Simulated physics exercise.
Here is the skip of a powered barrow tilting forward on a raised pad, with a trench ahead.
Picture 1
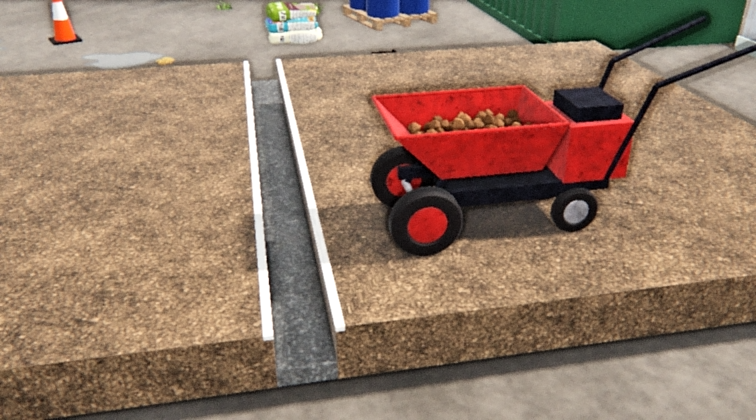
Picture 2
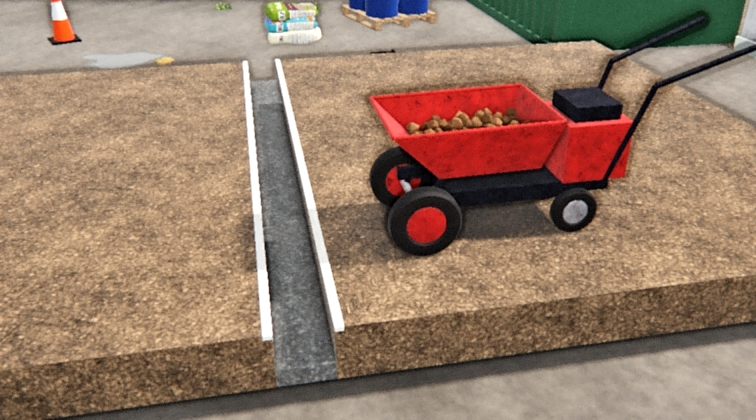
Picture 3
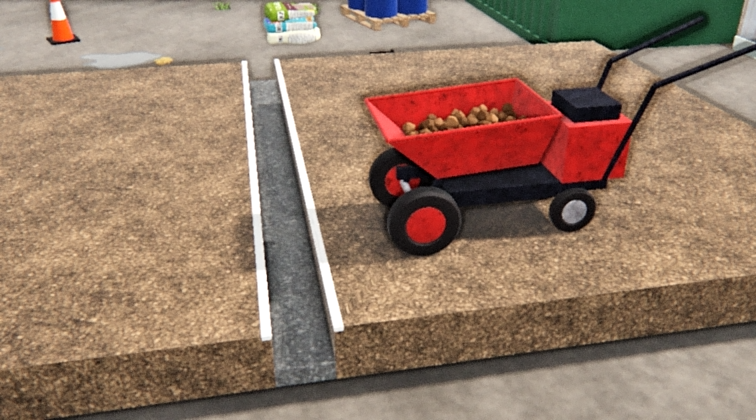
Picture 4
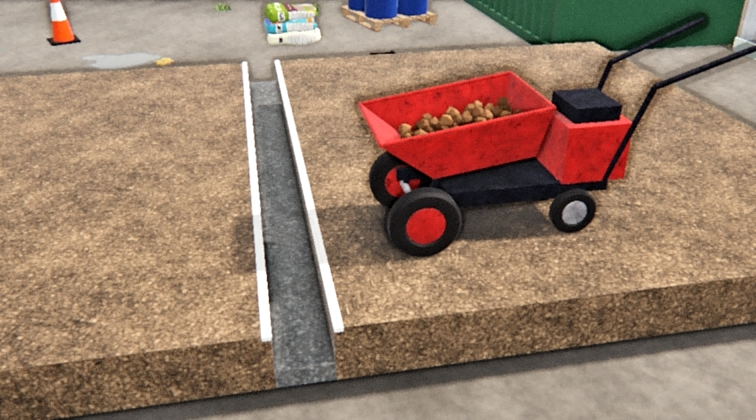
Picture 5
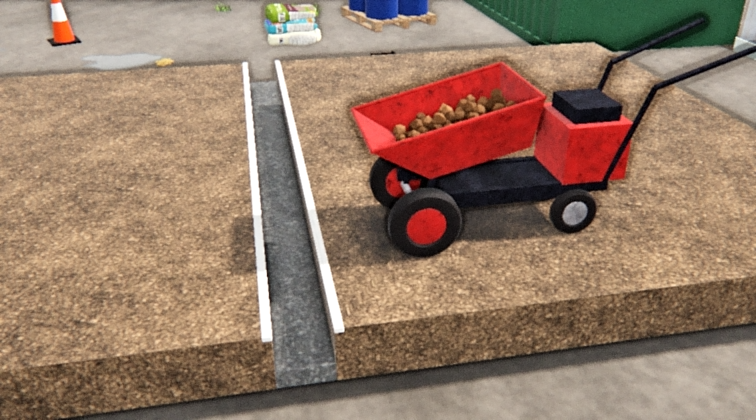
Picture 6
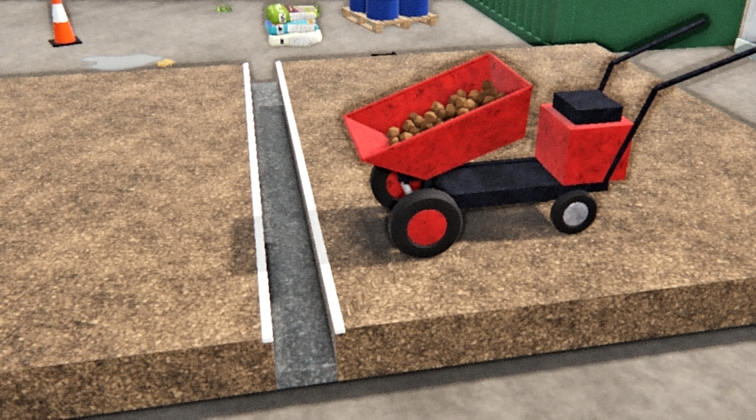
The clip opens on a red powered barrow with black handles, its level skip loaded with brown clods, standing on a raised earthy pad to the right of a narrow trench. The skip then gradually tilts forward to the left, its back end rising, while the wheels stay in place.
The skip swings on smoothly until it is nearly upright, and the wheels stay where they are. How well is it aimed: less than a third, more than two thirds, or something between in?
In the trench: Over two thirds.
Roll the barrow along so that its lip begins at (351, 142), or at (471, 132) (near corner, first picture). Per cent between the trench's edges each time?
Near 30 % and 40 %.
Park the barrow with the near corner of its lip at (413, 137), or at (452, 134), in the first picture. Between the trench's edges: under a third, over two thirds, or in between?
At the first place beyond two thirds, at the second the middle third.
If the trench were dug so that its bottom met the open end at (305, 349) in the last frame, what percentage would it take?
Some 80 per cent.
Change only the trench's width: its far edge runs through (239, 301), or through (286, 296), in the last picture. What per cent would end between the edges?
First some 100, then 70 per cent.
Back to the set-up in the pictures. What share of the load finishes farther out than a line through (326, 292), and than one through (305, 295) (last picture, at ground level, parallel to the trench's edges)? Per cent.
In turn 100 and 60 in a hundred.
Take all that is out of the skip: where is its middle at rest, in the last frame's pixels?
Close to (291, 263).
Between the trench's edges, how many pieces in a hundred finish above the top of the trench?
About 0 per cent.
Soon after the last picture, skip tipped steeply; all in the skip.
A little later, skip tipped right over; about a third in the skip; a stray few short of the trench; about two thirds in or heaped over the trench; a stray few beyond it.
Later still, skip tipped right over; nearly all in or heaped over the trench; a stray few beyond it.
At rest, skip tipped right over; nearly all in or heaped over the trench; a stray few beyond it.
